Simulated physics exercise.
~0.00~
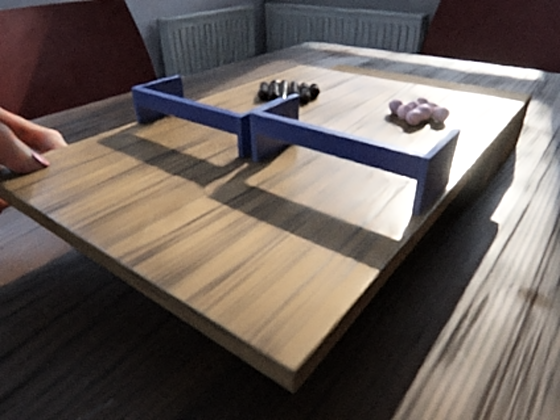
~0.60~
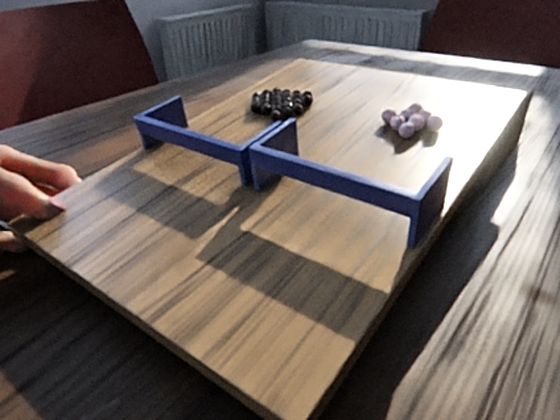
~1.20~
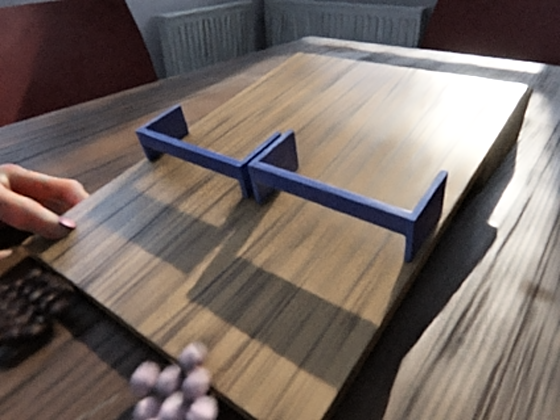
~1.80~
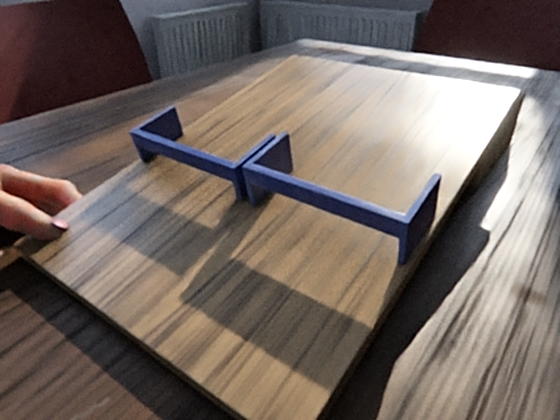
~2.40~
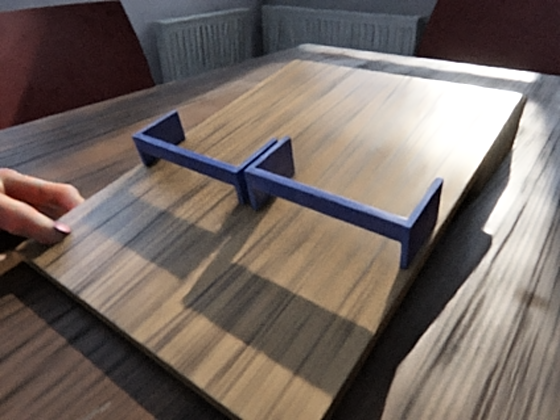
A hand tilts a wooden board, and two clusters of small balls roll down past blue gates.
